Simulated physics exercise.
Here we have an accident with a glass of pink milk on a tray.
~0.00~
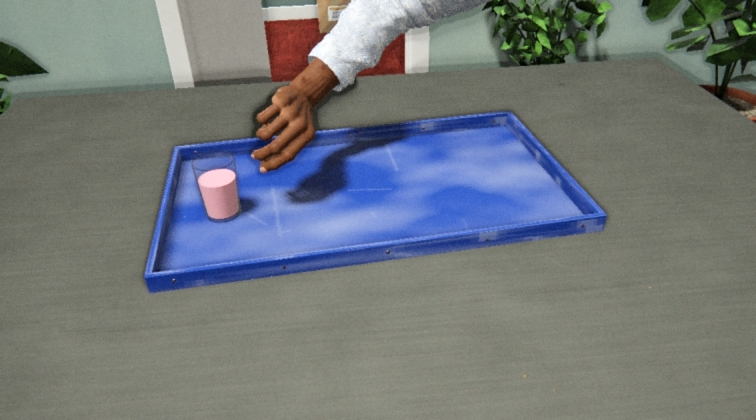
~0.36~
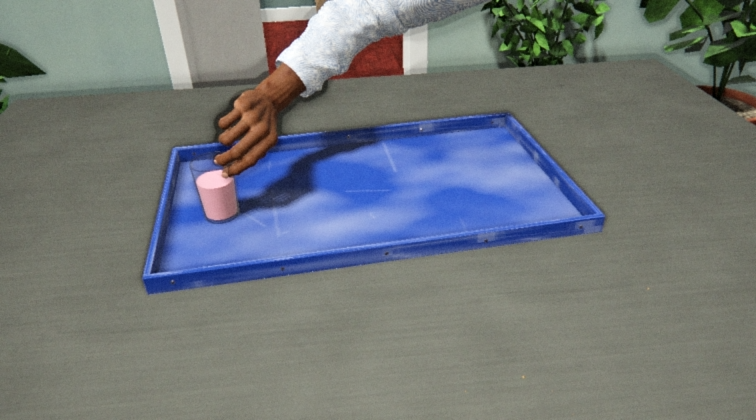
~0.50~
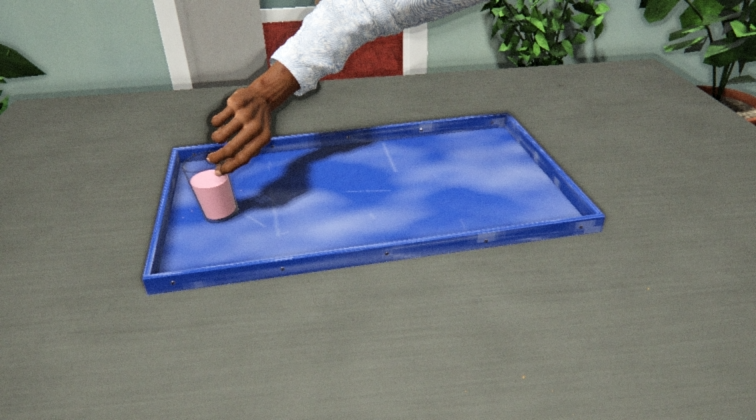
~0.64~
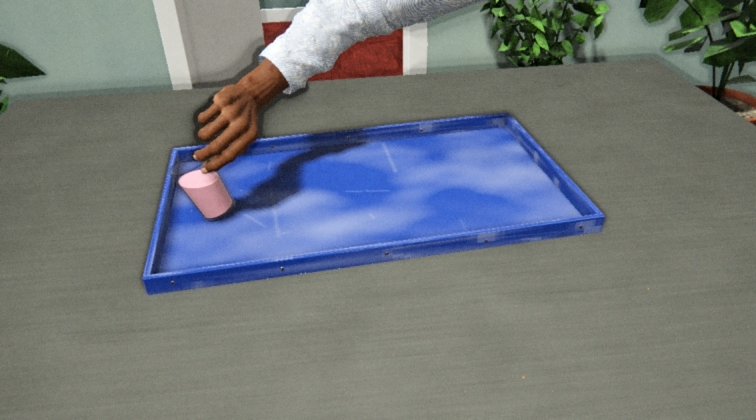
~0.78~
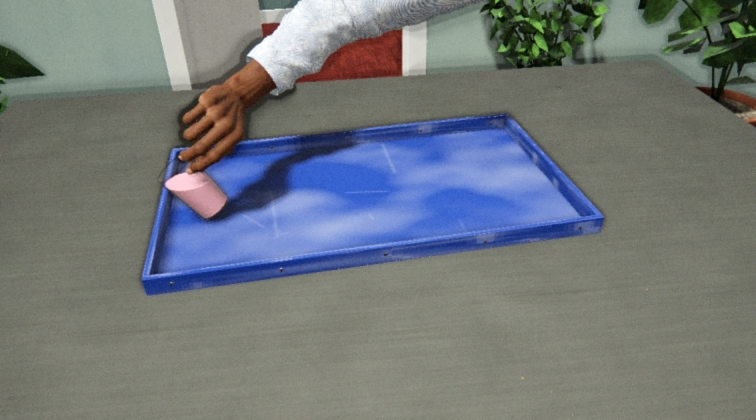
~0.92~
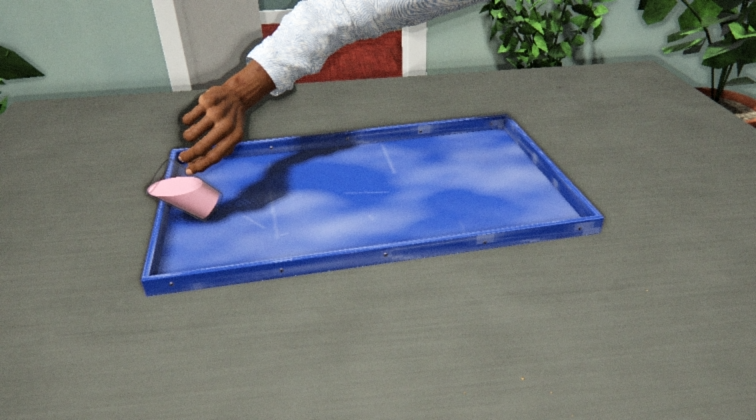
To begin with, a glass of pink milk stands upright near the left end of a blue tray, with a hand reaching toward it. The fingers then push the top of the glass to the left, and it leans further and further over, tilting steeply beside the hand.
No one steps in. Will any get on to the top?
The spill escapes from the tray.
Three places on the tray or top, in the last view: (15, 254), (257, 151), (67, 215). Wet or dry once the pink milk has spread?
First soaked, second not reached, third wet.
After 1.5 s, the glass lies across the rim; the puddle covers about as much as a plate; it is on the top, beyond the rim.
After 2.2 s, the puddle covers about as much as a plate; it is on the top, beyond the rim.
After 3.6 s, the puddle covers about as much as a plate; it is on the top, beyond the rim.
